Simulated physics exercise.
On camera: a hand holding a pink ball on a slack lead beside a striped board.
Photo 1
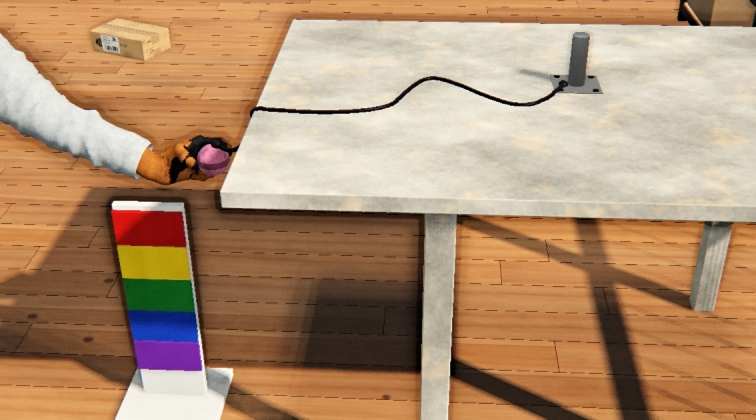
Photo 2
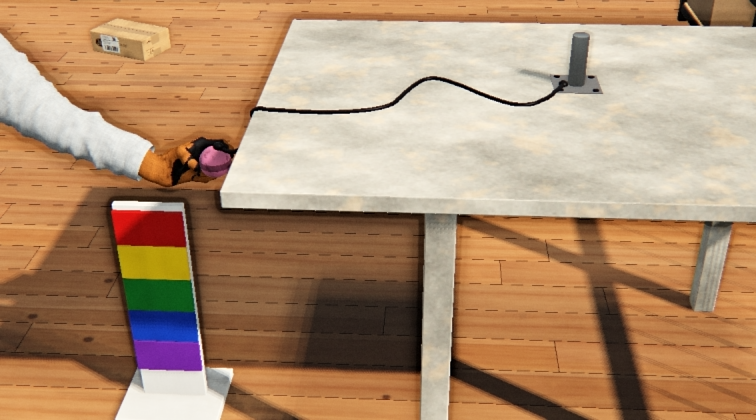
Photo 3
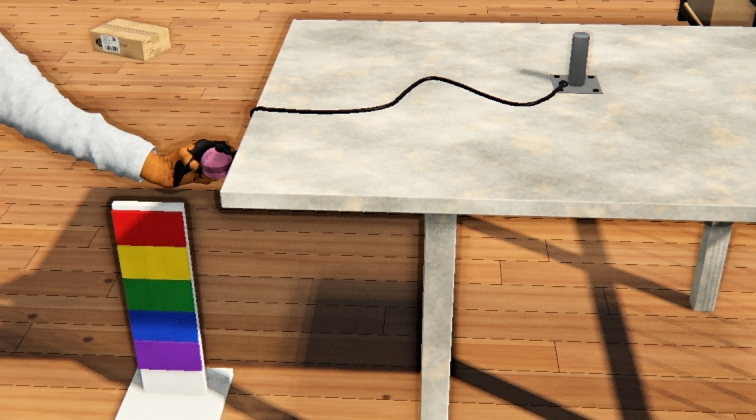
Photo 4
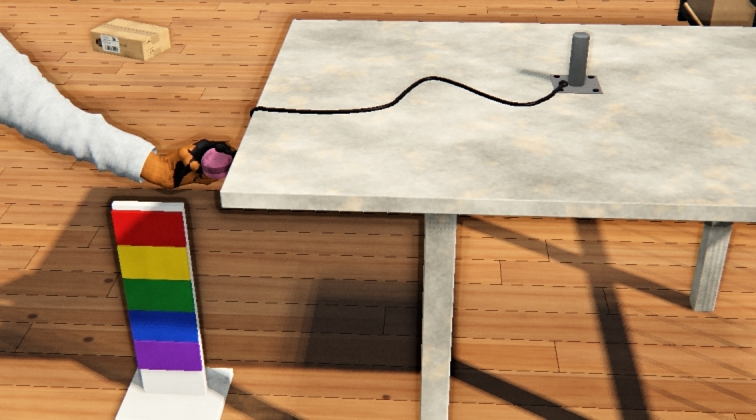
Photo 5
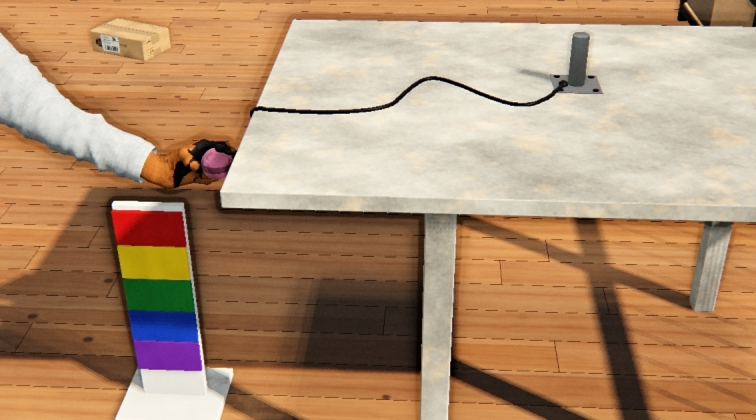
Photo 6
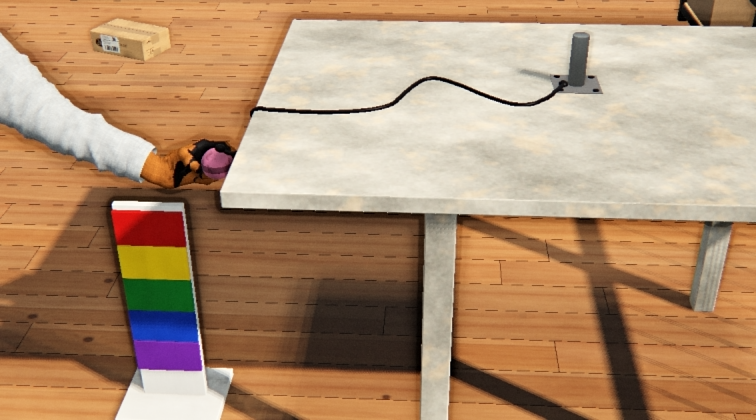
A hand holding a pink ball beside a table with a slack black lead, barely moving above a rainbow-striped board.
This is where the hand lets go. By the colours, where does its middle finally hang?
At the yellow band.
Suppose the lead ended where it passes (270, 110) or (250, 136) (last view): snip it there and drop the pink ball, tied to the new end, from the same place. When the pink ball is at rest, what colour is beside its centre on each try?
Per try - 1: None, it hangs higher; 2: Red.
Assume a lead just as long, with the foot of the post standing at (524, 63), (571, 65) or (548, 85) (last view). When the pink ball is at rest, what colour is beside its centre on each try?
Try one - green; try two - yellow; try three - green.
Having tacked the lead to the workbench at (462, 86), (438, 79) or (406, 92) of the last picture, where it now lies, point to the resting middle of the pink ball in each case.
First near (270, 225), then near (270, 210), then near (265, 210).
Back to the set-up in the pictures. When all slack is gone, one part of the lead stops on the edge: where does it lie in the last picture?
(349, 112), give or take.
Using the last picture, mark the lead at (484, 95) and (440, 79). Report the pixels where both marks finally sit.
To (448, 88) for the first and to (389, 90) for the second.
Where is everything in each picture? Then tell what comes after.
The first frame shows pink ball (213, 160); red (148, 230); yellow (154, 264); green (159, 296); blue (163, 327); purple (168, 357).
The second frame shows pink ball (215, 162); lead through (546, 99) (475, 92) (415, 85) (363, 111) (273, 110).
The third frame shows pink ball (217, 163).
The fourth frame shows pink ball (217, 164); lead through (546, 99) (475, 92) (415, 85) (363, 111) (273, 110).
The fifth frame shows pink ball (217, 164).
The sixth frame shows pink ball (217, 164); lead through (546, 99) (475, 92) (415, 85) (363, 111) (273, 110).
A little later, ball near (252, 255); level with yellow.
Next, ball near (280, 249); level with yellow.
When it is over, ball near (266, 257); level with yellow. Its middle rests at the yellow band.
